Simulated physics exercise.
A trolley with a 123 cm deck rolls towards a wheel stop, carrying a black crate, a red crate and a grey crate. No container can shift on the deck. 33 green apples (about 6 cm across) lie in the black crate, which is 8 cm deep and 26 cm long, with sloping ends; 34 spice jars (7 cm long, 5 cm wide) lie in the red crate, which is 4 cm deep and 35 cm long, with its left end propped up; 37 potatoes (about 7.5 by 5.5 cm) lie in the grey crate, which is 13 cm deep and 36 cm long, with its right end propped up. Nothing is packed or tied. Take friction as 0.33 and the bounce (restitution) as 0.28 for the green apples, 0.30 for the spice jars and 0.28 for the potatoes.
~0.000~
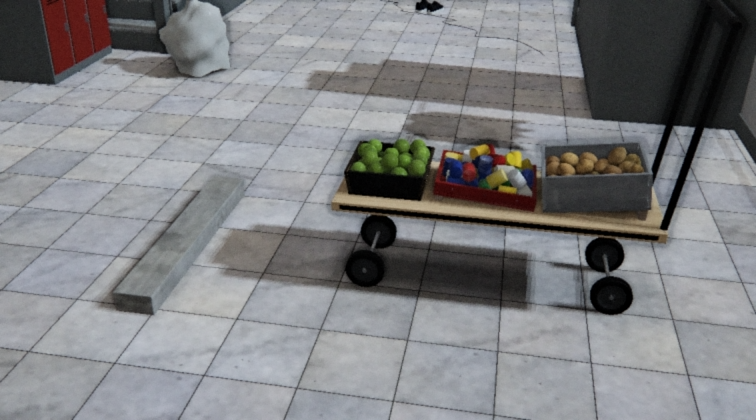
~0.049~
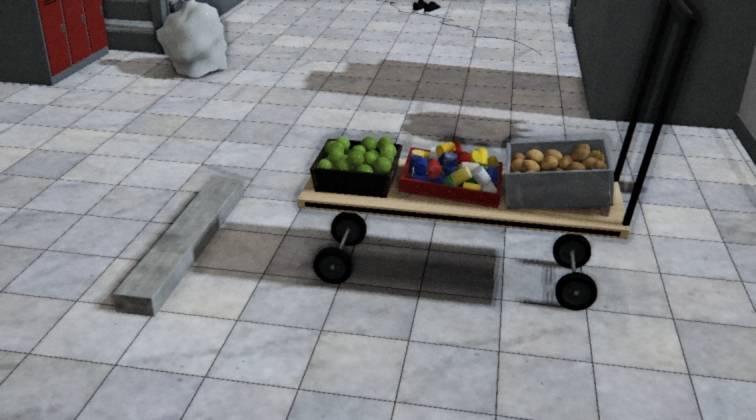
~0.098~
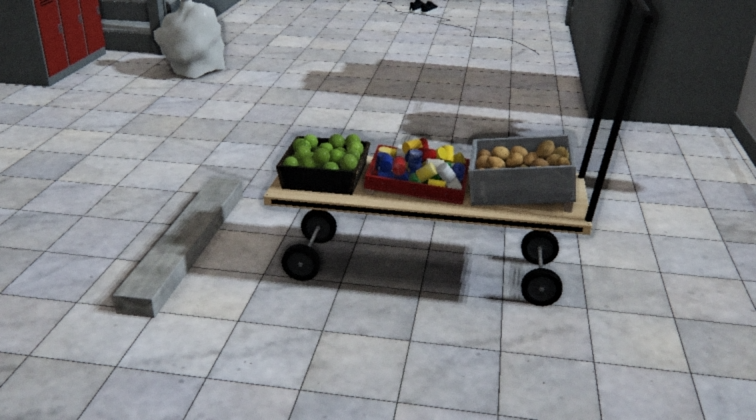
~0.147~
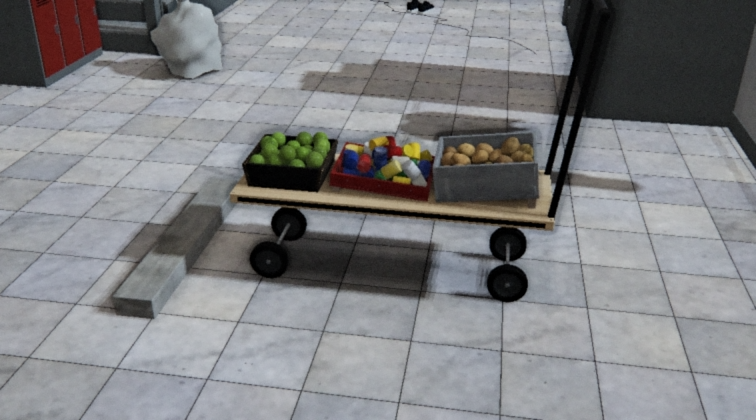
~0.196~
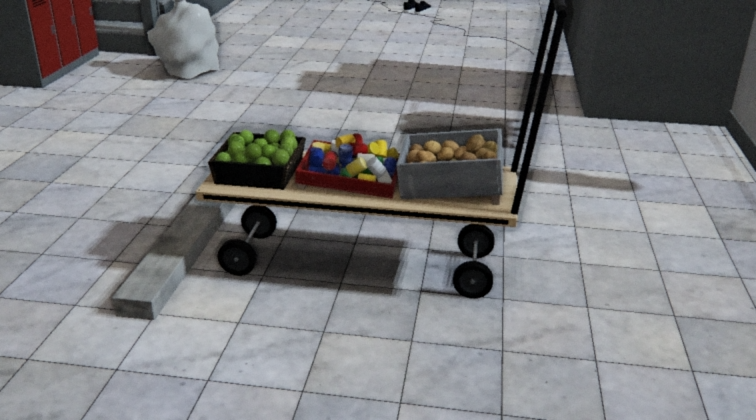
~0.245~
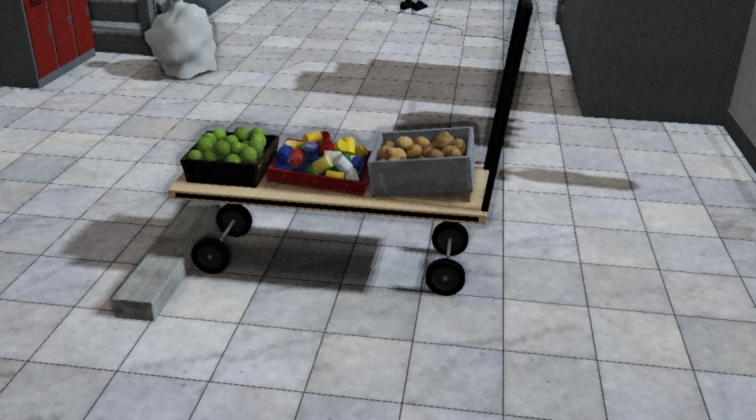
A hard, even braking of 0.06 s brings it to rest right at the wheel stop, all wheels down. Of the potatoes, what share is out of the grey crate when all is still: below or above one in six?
It sheds less than a sixth of them.
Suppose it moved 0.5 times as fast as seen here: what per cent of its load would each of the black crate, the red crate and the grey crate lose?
In that case black crate 10, red crate 10, grey crate 0 per cent.
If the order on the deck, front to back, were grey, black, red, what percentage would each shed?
Then black crate 20, red crate 40, grey crate 10 per cent.
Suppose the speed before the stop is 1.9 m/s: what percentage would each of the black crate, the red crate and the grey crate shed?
Then black crate 10, red crate 20, grey crate 0 per cent.
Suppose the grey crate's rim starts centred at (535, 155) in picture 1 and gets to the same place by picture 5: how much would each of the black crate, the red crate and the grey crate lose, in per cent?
In that case black crate 10, red crate 20, grey crate 0 per cent.
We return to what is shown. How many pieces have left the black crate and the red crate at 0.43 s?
About: Black crate 4, red crate 10.
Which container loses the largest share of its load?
The red crate.
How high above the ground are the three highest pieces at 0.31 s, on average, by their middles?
Roughly 60 cm.
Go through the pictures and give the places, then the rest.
In the first frame (each is followed by its nearest rim corner in this view; the camera moves round a little), grey crate, (649, 174); black crate, (423, 178); 67 cm short of the stop; none out.
In the second frame, grey crate, (610, 170); black crate, (388, 175); 53 cm short of the stop.
In the third frame, grey crate, (572, 166); black crate, (354, 172); 40 cm short of the stop.
In the fourth frame, grey crate, (534, 162); black crate, (319, 169); 26 cm short of the stop.
In the fifth frame, grey crate, (497, 159); black crate, (284, 167); 13 cm short of the stop.
In the sixth frame, grey crate, (466, 157); black crate, (256, 165); stopping; none out.
After 0.31 s, black crate 31 in, 2 out, red crate 30 in, 4 out and grey crate 37 in, 0 out.
After 0.43 s, black crate 29 in, 4 out, red crate 24 in, 10 out and grey crate 37 in, 0 out.
After 0.66 s, black crate 26 in, 7 out, red crate 24 in, 10 out and grey crate 35 in, 2 out.
When it is over (at 1.17 s), black crate 25 in, 8 out, red crate 22 in, 12 out and grey crate 34 in, 3 out. Asked share, 3 of 37, 8 per cent.
